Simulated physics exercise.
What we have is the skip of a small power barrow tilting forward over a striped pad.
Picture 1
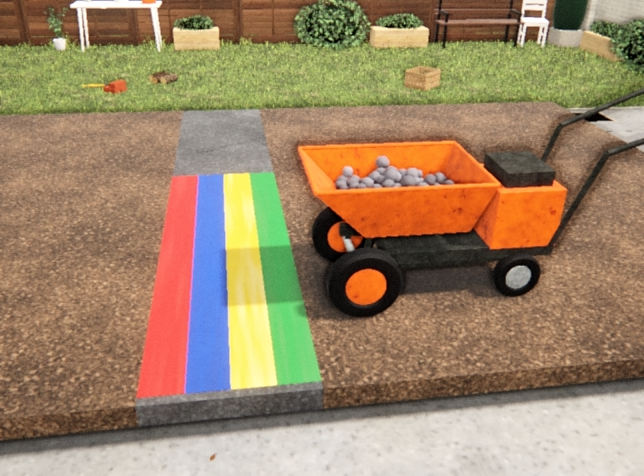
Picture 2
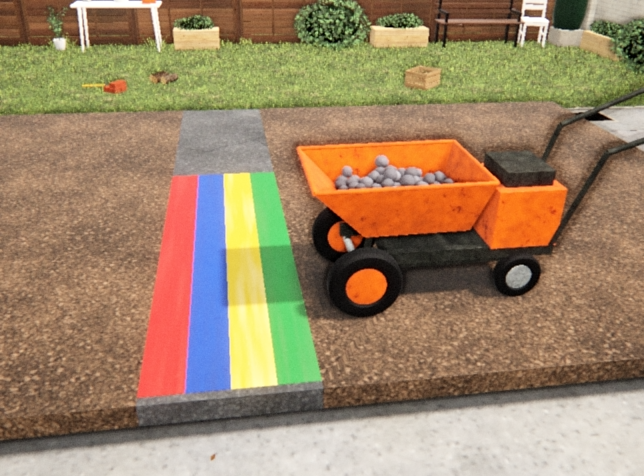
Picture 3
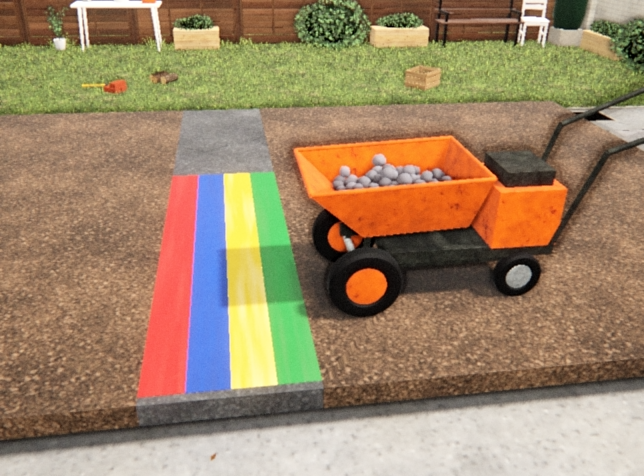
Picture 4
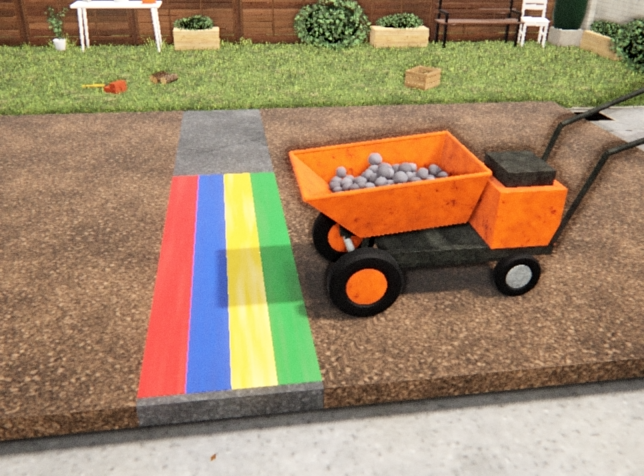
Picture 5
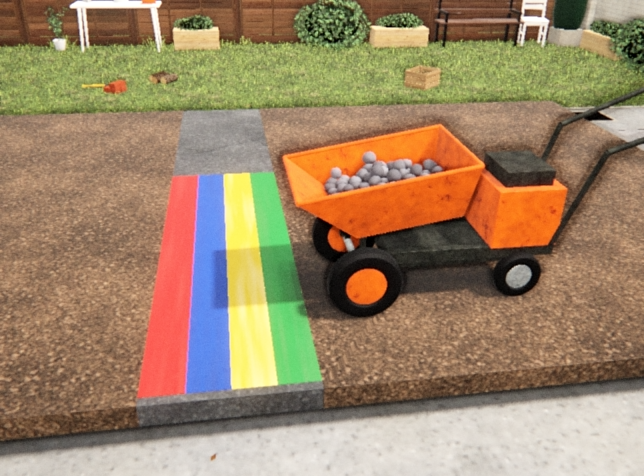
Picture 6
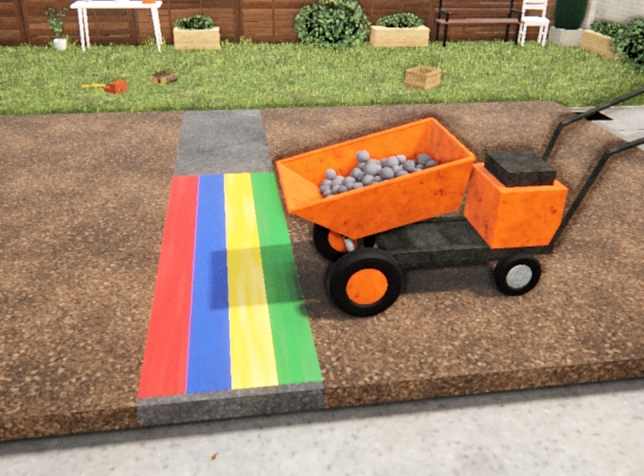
In this clip, an orange power barrow loaded with round grey cobbles stands beside a pad striped red, blue, yellow and green; its skip is level at first, then tilts slightly forward to the left, the cobbles still inside.
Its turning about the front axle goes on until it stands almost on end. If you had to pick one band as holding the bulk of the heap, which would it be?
I would pick blue.
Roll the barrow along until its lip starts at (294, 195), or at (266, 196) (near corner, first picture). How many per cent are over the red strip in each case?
30 % and 40 %, in that order.
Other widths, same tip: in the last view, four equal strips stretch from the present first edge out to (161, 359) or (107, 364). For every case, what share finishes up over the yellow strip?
I get 10 % for the first one and 30 % for the second.
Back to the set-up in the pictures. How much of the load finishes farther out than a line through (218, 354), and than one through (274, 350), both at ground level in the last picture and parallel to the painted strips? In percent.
First 50 in a hundred, second 80 in a hundred.
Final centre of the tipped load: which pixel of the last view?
It settles centred around (199, 293).
Soon after the last picture, skip tipped steeply; all in the skip.
A little later, skip tipped right over; about two thirds in the skip; a small part over the yellow strip; a small part over the blue strip.
Later still, skip tipped right over; about a quarter in the skip; a small part over the yellow strip; about a third over the blue strip; about a quarter over the red strip; a small part off the paint.
At rest, skip tipped right over; about a quarter in the skip; none over the green strip; a small part over the yellow strip; about a third over the blue strip; about a quarter over the red strip; a small part off the paint.
